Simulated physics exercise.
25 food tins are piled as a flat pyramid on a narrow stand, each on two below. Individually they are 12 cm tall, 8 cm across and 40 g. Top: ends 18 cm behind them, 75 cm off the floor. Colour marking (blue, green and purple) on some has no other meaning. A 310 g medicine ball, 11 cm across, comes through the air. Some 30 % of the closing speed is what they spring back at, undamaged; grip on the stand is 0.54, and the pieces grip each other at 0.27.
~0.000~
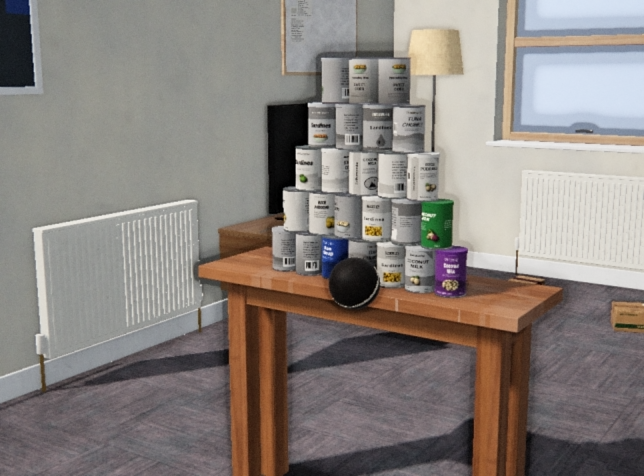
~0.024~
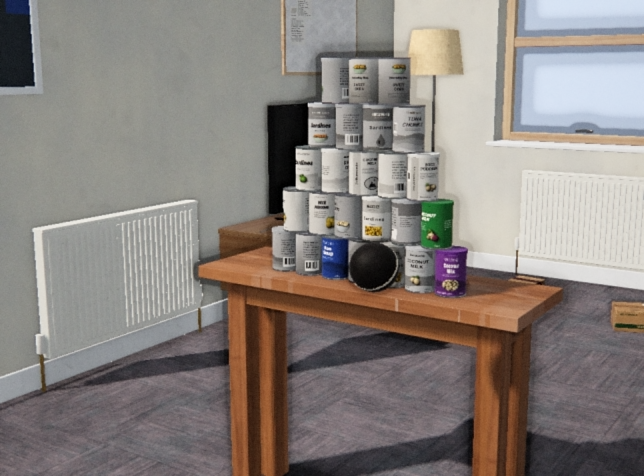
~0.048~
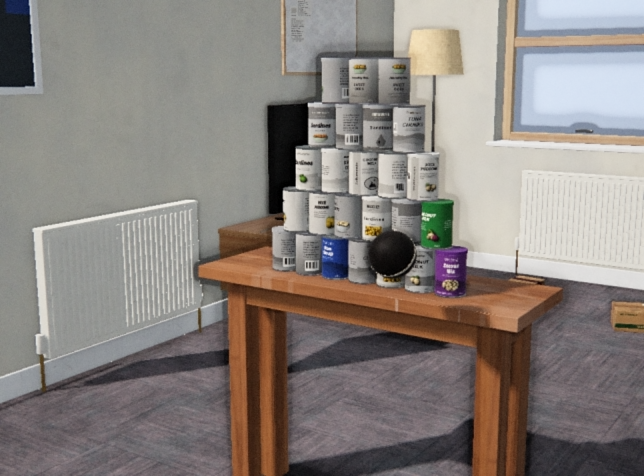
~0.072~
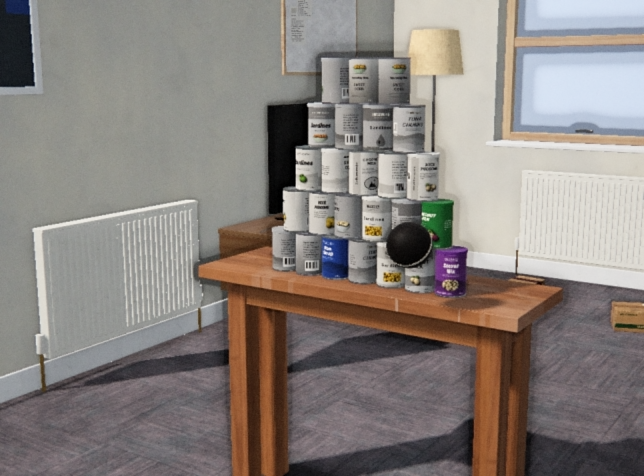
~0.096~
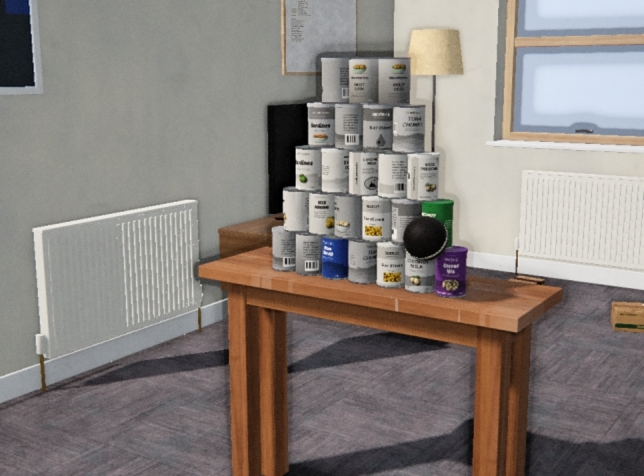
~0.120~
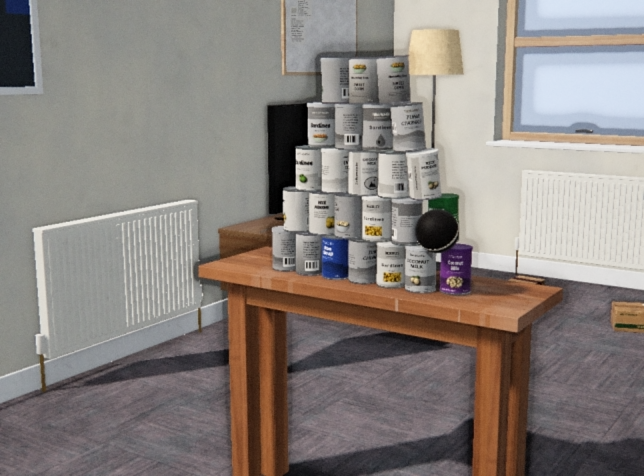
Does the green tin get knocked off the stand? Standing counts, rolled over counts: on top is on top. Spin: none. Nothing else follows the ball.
Yes. It is going to come down.
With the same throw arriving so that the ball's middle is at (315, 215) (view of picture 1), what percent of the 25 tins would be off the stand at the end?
Changed setup: 10 per cent.
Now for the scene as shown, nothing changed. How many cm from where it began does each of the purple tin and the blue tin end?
Purple shifts close to 145 cm and blue close to 0 cm.
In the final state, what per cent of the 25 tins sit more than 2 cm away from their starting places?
It comes to 20 percent shifted.
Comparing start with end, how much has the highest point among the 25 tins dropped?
Something like 0 cm, give or take.
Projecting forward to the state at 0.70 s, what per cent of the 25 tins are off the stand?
10 percent by then.
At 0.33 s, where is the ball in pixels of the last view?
About (498, 224).
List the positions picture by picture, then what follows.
In the first frame (we follow the side turned to the camera), ball (354, 283) 37 cm from contact, 3.6 m/s; green tin (427, 226); purple tin (451, 275); blue tin (328, 258); no piece has moved.
The second frame shows ball (374, 267) 28 cm from contact, 3.6 m/s; green tin (427, 226).
The third frame shows ball (392, 255) 20 cm from contact, 3.5 m/s; green tin (427, 226).
The fourth frame shows ball (410, 245) 12 cm from contact, 3.5 m/s.
The fifth frame shows ball (425, 238) 31 mm from contact, 3.5 m/s.
The sixth frame shows ball (437, 231) after contact, 2.2 m/s; purple tin (455, 272) displaced 23 mm; blue tin (328, 258); steepest lean 7°, the tin at (428, 176); 5 stirred so far.
Around 0.33 s, ball still moving; none of the 25 tins off the stand, 4 disturbed; green tin tipped 14°, 17 cm lower; purple tin tipped 35°, 40 mm lower.
Around 0.70 s, ball still moving; 2 of the 25 tins off the stand; green tin on its side; purple tin tipped 41°, 70 cm lower.
Around 1.15 s, ball still moving; 2 of the 25 tins off the stand; green tin on its side; purple tin on its side.
Around 1.95 s, ball still moving; 3 of the 25 tins off the stand; green tin on its side; purple tin on its side.
Finally (2.9 s), ball rolling away; 3 of the 25 tins off the stand; green tin on its side; purple tin on its side; blue tin unmoved. Seen by the last camera, middles, purple tin near (591, 399).
